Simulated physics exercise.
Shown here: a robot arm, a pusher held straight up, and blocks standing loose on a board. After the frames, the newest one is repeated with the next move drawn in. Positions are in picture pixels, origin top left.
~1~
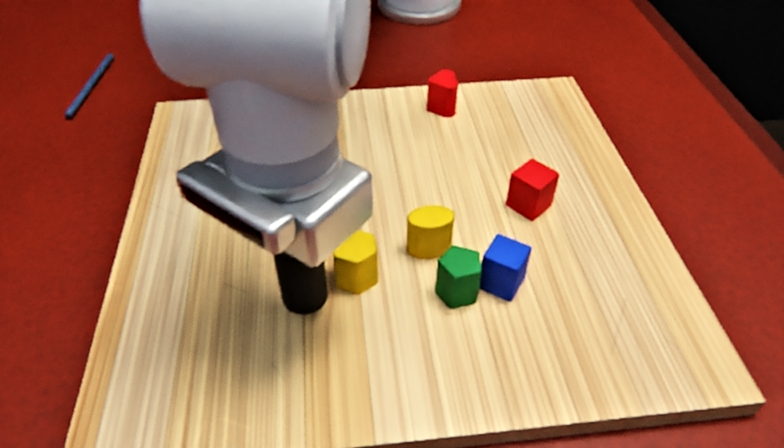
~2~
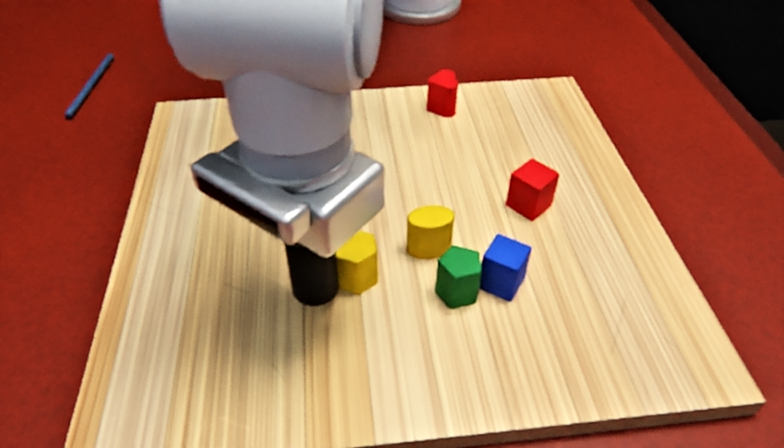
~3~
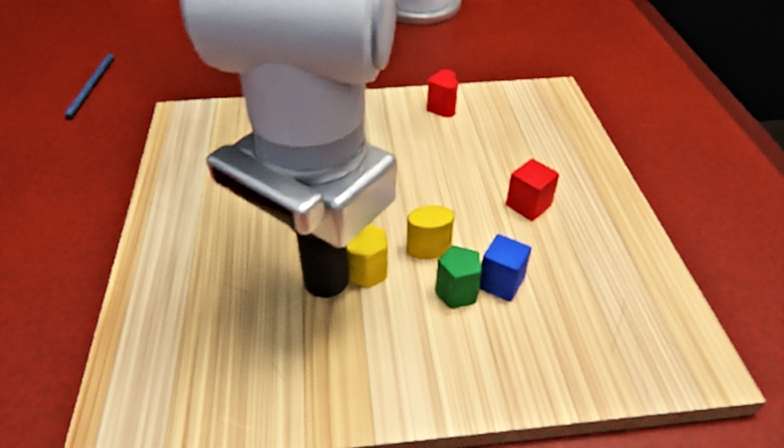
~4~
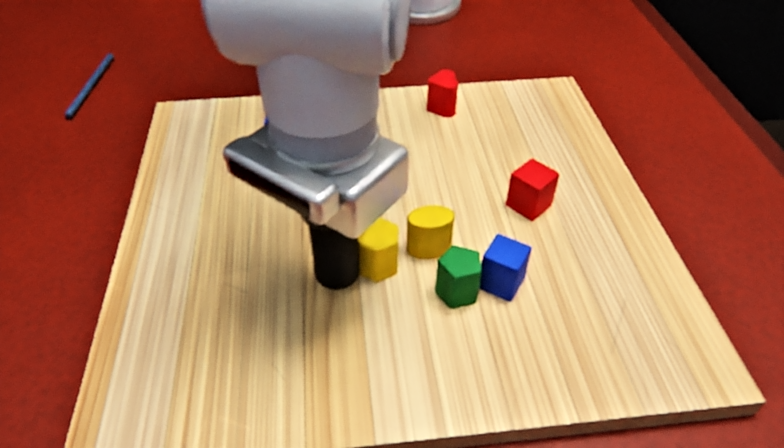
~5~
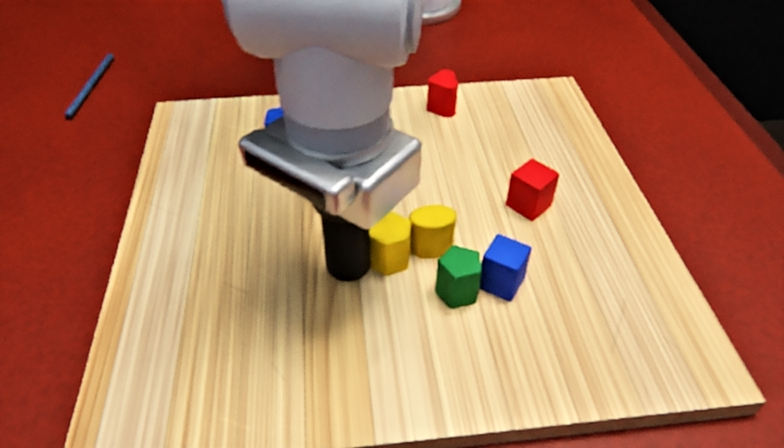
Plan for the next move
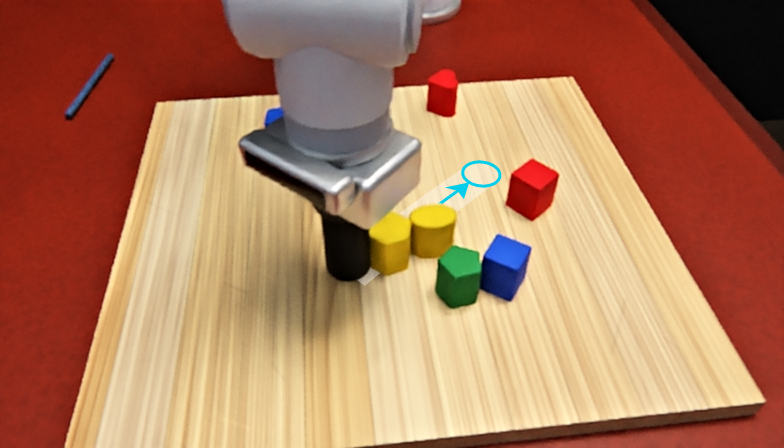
A white and silver robot arm holds a black pusher upright over a pale wooden board on a red surface, seen from above at an angle by a still camera. Yellow, green and blue blocks sit near the middle, with red ones behind and to the right. The arm slides slowly rightward and away, nudging the yellow six-sided block against the yellow oval one, which shifts slightly.
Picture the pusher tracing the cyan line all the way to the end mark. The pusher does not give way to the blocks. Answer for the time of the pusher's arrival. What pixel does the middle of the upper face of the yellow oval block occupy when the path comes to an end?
Pixel (502, 214).
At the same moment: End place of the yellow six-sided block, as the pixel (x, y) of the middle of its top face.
My estimate: (467, 198).
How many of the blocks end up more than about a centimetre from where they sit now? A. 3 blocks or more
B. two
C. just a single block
The correct letter is B.
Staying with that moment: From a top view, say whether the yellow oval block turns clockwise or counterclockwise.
Rotation: Counter-clockwise.
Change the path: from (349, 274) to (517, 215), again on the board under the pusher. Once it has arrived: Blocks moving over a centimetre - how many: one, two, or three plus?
By the end, three or more blocks will have moved.
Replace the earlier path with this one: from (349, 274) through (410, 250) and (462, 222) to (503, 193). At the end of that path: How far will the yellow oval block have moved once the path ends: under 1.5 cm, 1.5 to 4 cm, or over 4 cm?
The yellow oval block ends up quite far away, over 4 cm.
Drawn move, from (349, 274) directly to (481, 174).
The first path, step by step. One third of the way, pusher at (399, 227); yellow six-sided block at (441, 206), turned 65° clockwise; yellow oval block at (484, 209).
Two thirds of the way, pusher at (442, 194); yellow six-sided block at (467, 198); yellow oval block at (501, 214), turned 30° anticlockwise.
At the end, pusher at (482, 165); yellow six-sided block at (467, 198), turned 135° clockwise; yellow oval block at (501, 214), turned 30° anticlockwise; red square block still.
